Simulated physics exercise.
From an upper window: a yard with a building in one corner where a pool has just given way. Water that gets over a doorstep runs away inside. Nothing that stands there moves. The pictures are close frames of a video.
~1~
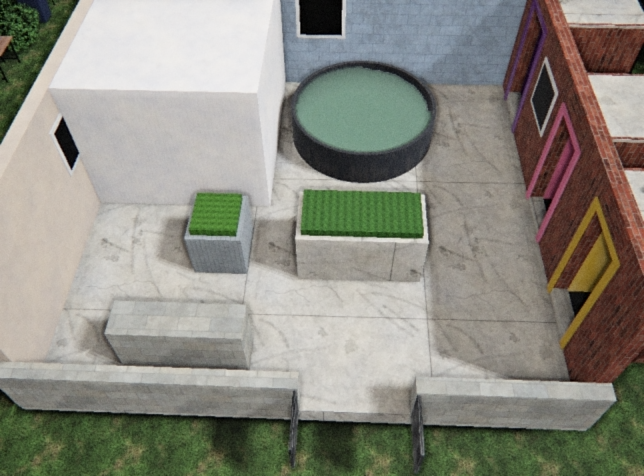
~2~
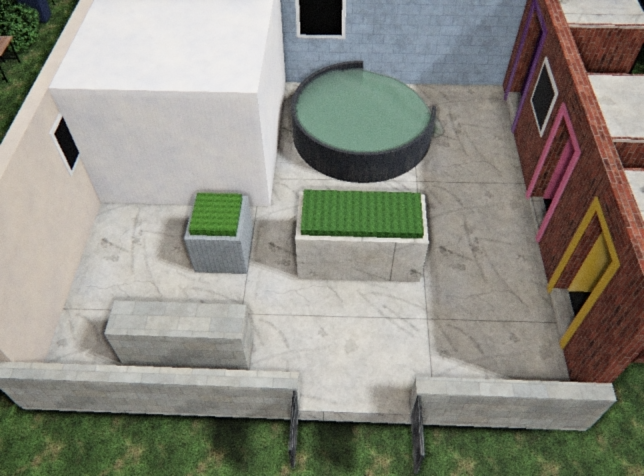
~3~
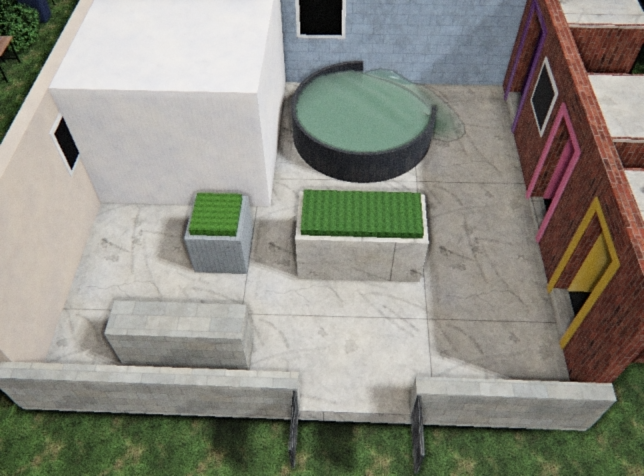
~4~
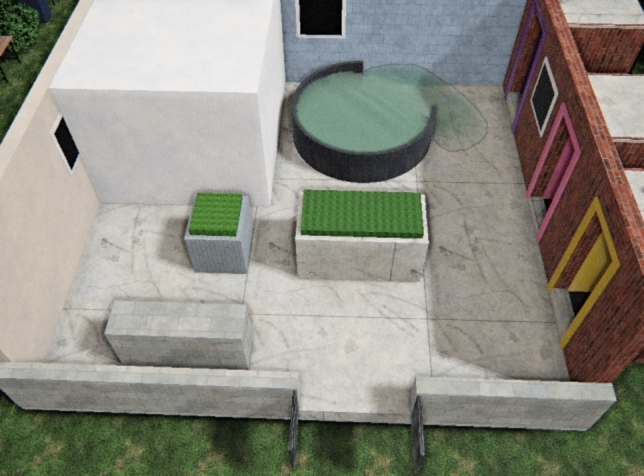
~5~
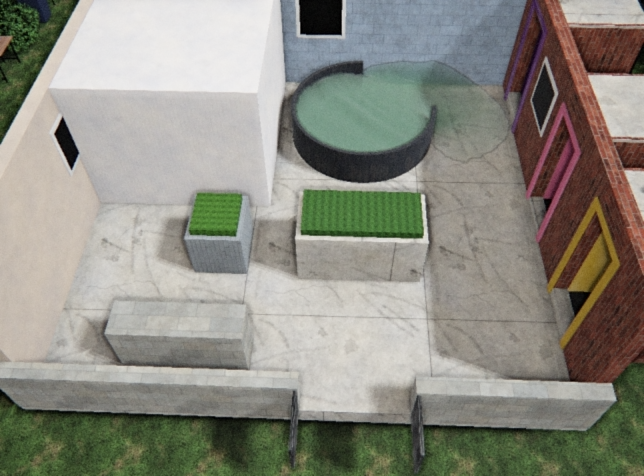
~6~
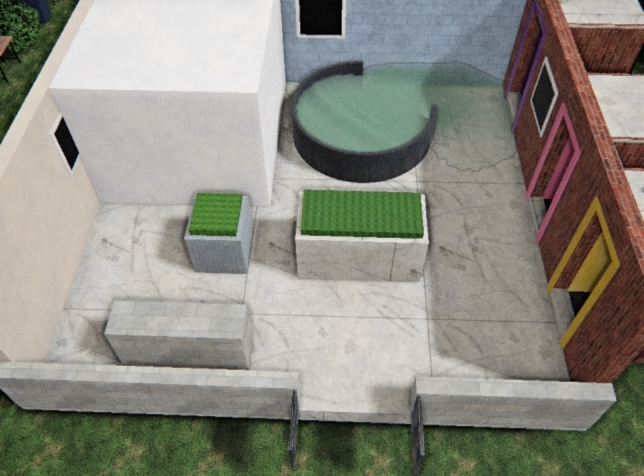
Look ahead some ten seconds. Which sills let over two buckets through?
In the end: The purple door takes more than that; the pink door stays under that; the yellow door stays under that.
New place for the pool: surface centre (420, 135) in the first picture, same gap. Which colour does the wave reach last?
Last comes the door marked yellow.
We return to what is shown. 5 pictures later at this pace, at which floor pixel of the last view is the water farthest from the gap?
Around (523, 191).
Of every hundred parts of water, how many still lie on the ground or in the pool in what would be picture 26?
Close to 94 %.
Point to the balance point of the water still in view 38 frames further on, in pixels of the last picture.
Close to (403, 187).
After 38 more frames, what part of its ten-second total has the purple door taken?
I make it 100 per cent.
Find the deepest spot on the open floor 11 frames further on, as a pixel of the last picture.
Roughly at (485, 92).
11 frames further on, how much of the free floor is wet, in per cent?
I make it 25 per cent.
A moment on, water covers 15 % of the floor; the purple door under two buckets in, the pink door not reached, the yellow door not reached.
Next, water covers 25 % of the floor; the purple door far over two buckets in, the pink door wet at the sill, nothing in, the yellow door not reached.
Then, water covers 55 % of the floor; the purple door far over two buckets in, the pink door wet at the sill, nothing in, the yellow door wet at the sill, nothing in.
Later, water covers 70 % of the floor; the purple door far over two buckets in, the pink door wet at the sill, nothing in, the yellow door wet at the sill, nothing in.
In the end, water covers 90 % of the floor; the purple door far over two buckets in, the pink door wet at the sill, nothing in, the yellow door wet at the sill, nothing in.
